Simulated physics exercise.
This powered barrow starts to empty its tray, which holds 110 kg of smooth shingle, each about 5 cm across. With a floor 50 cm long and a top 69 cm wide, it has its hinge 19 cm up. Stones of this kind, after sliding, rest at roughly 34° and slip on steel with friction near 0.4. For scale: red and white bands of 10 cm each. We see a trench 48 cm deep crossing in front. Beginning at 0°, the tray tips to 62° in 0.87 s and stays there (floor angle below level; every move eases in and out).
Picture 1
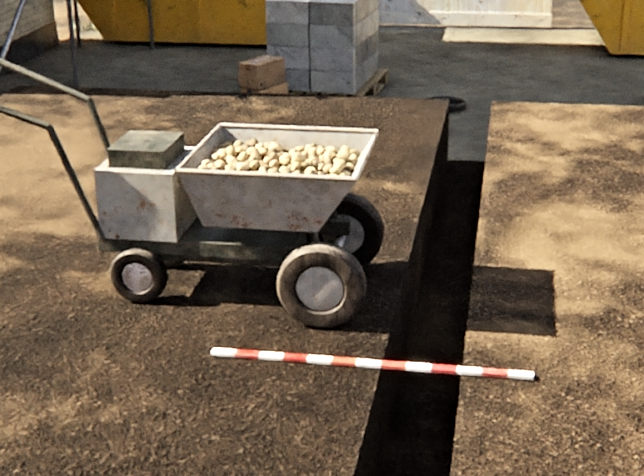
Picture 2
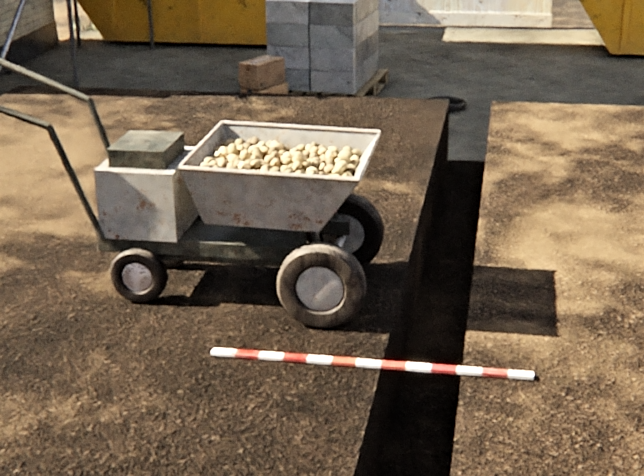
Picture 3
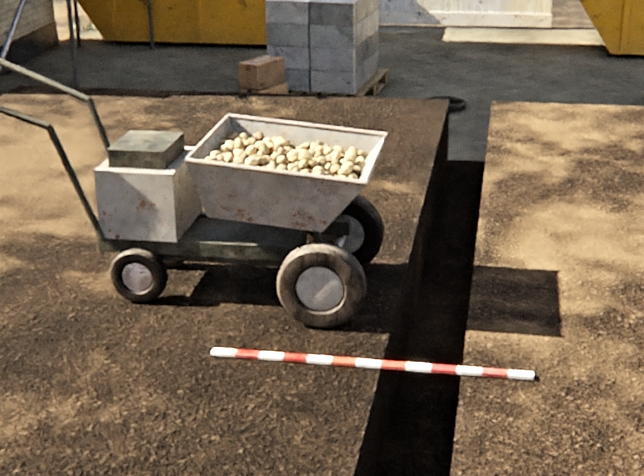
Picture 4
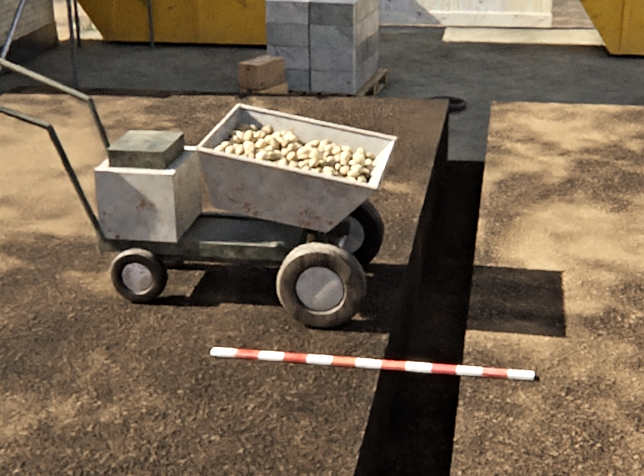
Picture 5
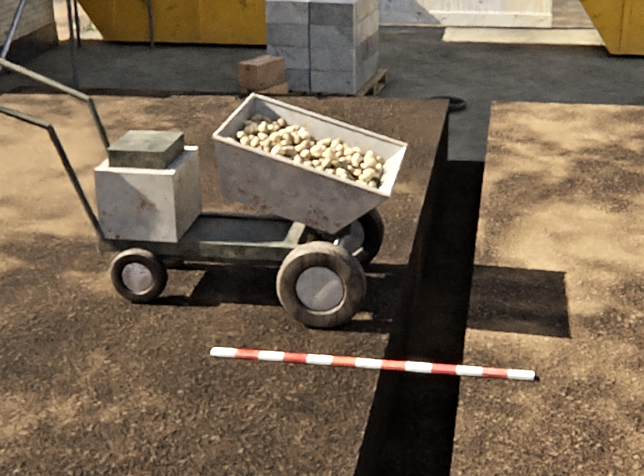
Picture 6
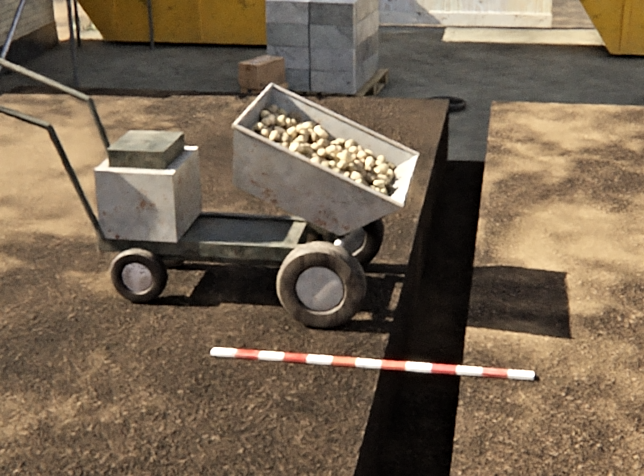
A grey powered barrow with dark wheels and a tray of pale, smooth stones stands left of a dark trench on sunlit brown ground, seen from slightly above and side-on. A red and white banded pole lies in front, with grey blocks and yellow containers behind. The tray tilts steadily down to the right, its left end rising, while the barrow and view stay still.
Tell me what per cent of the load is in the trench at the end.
Some 32 per cent.
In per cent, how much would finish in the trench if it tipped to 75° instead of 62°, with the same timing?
Expect roughly 25 per cent.
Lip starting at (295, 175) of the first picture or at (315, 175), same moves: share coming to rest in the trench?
I'd expect some 75 per cent, then some 65.
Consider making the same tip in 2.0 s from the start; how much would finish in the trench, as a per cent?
I'd put it at roughly 45 per cent.
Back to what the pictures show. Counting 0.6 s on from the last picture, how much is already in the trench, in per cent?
By then, around 5 percent.
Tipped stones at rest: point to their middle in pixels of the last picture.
(497, 303).
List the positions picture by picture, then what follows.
In the first frame, the tray is at 0°, its lip at (357, 179); the top of the load is at (263, 153).
In the second frame, the tray is at 1°, its lip at (359, 180); the top of the load is at (264, 151).
In the third frame, the tray is at 5°, its lip at (366, 183); the top of the load is at (259, 146).
In the fourth frame, the tray is at 10°, its lip at (377, 188); the top of the load is at (253, 137).
In the fifth frame, lip at (390, 196), floor tilted 17°, highest stones at (258, 127).
In the sixth frame, the tray is at 24°, its lip at (403, 206); the top of the load is at (273, 116).
Then, 0.3 s after the last picture the floor is at 52°, 100 % in the tray; the foremost stones are at (429, 224).
Then, 0.6 s after the last picture the floor is at 62°, 79 % in the tray, 4 % in the trench, 18 % past the trench; the foremost stones are at (521, 302).
Then, 1.0 s after the last picture the floor is at 62°, 44 % in the tray, 5 % in the trench, 51 % past the trench; the foremost stones are at (642, 331).
Then, 2.9 s after the last picture the floor is at 62°, 12 % in the tray, 32 % in the trench, 55 % past the trench; the foremost stones are past the picture's edge.
